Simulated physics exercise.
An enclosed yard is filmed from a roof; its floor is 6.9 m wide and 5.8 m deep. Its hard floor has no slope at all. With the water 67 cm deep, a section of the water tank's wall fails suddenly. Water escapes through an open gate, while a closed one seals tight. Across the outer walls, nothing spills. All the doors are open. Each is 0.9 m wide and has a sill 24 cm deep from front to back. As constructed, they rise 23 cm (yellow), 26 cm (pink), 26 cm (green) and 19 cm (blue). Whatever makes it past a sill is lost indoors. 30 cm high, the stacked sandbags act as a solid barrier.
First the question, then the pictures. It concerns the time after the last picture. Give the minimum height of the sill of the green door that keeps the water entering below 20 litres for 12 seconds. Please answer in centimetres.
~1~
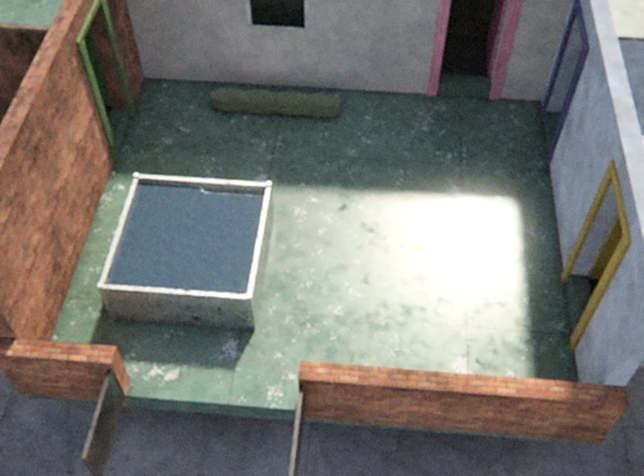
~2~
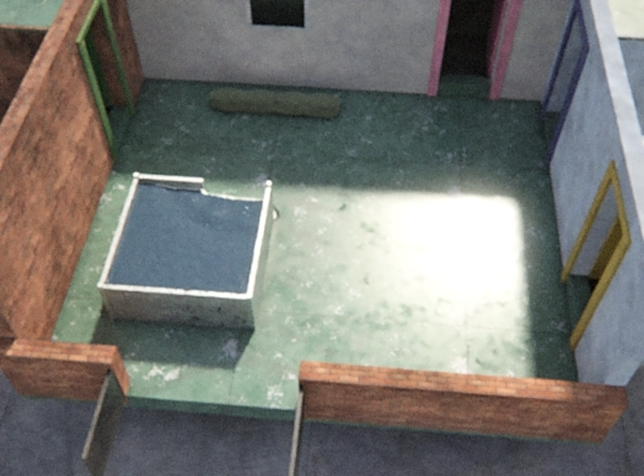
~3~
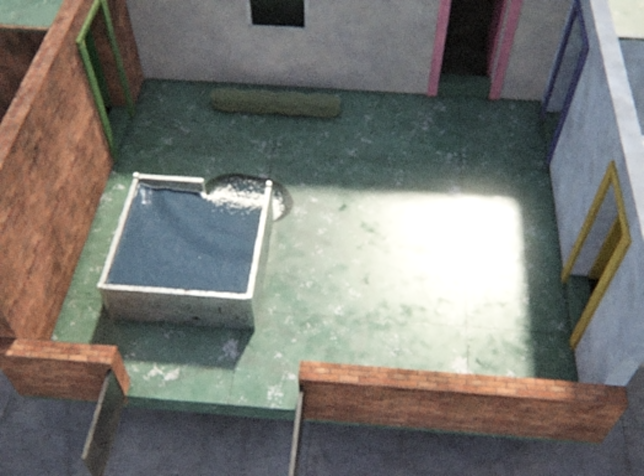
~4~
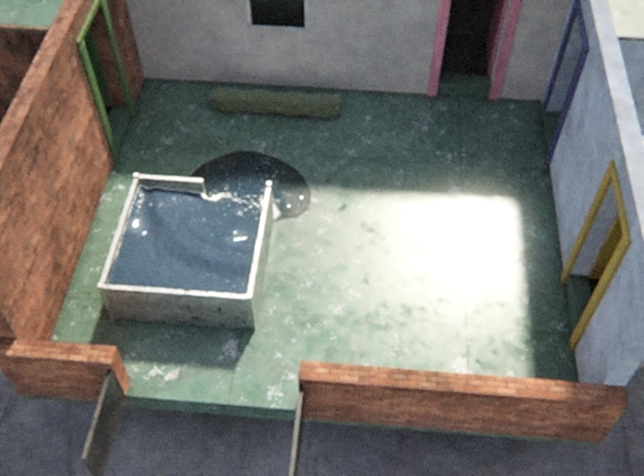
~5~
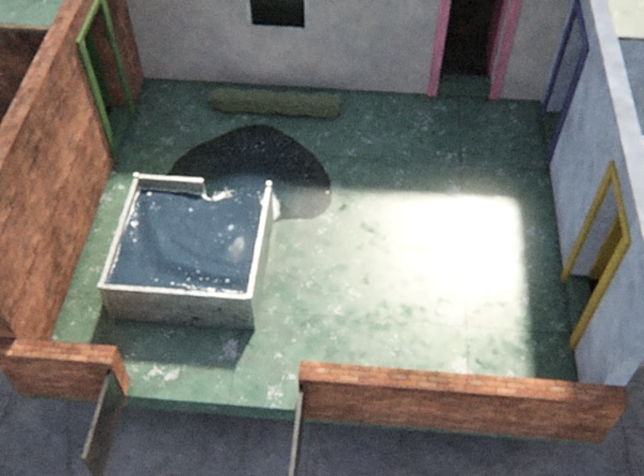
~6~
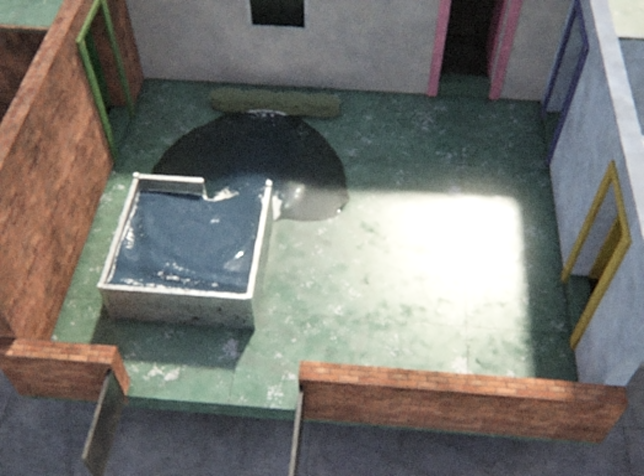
Minimum height: About 13 cm.
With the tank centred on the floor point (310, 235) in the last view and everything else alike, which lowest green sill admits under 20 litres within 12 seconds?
Roughly 8.0 centimetres.
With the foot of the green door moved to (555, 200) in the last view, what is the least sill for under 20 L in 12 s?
Minimum: Close to 7.0 cm.
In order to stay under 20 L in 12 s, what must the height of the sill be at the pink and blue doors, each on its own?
About 9.0 cm at pink and about 15 cm at blue.
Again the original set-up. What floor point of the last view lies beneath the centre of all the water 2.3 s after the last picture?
Centre of the water: Approx. (263, 183) px.
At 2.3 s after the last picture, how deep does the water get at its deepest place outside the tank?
30 cm.
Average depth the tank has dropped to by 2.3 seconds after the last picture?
Some 30 cm.
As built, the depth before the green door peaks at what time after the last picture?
Crest at t of about 2.6 s.
Then, 0.7 s after the last picture water covers 20 % of the floor, deepest (36 cm) near (253, 212); 2 cm at the green door, 0 litres in over its 26 cm sill.
Then, 2.3 s after the last picture water covers 35 % of the floor, deepest (30 cm) near (529, 108); 15 cm at the green door, 0 litres in over its 26 cm sill.
Then, 11.3 s after the last picture water covers 95 % of the floor, deepest (10 cm) near (536, 411); 5 cm at the green door, 0 litres in over its 26 cm sill.
At the green door as built, the water peaked near 16 cm, 2.5 s after the last picture.
With a sill of 11.5 cm, 34 litres would have come in within the 12 s; with 15.5 cm, 8 litres. So under 20 litres takes about 13 cm.
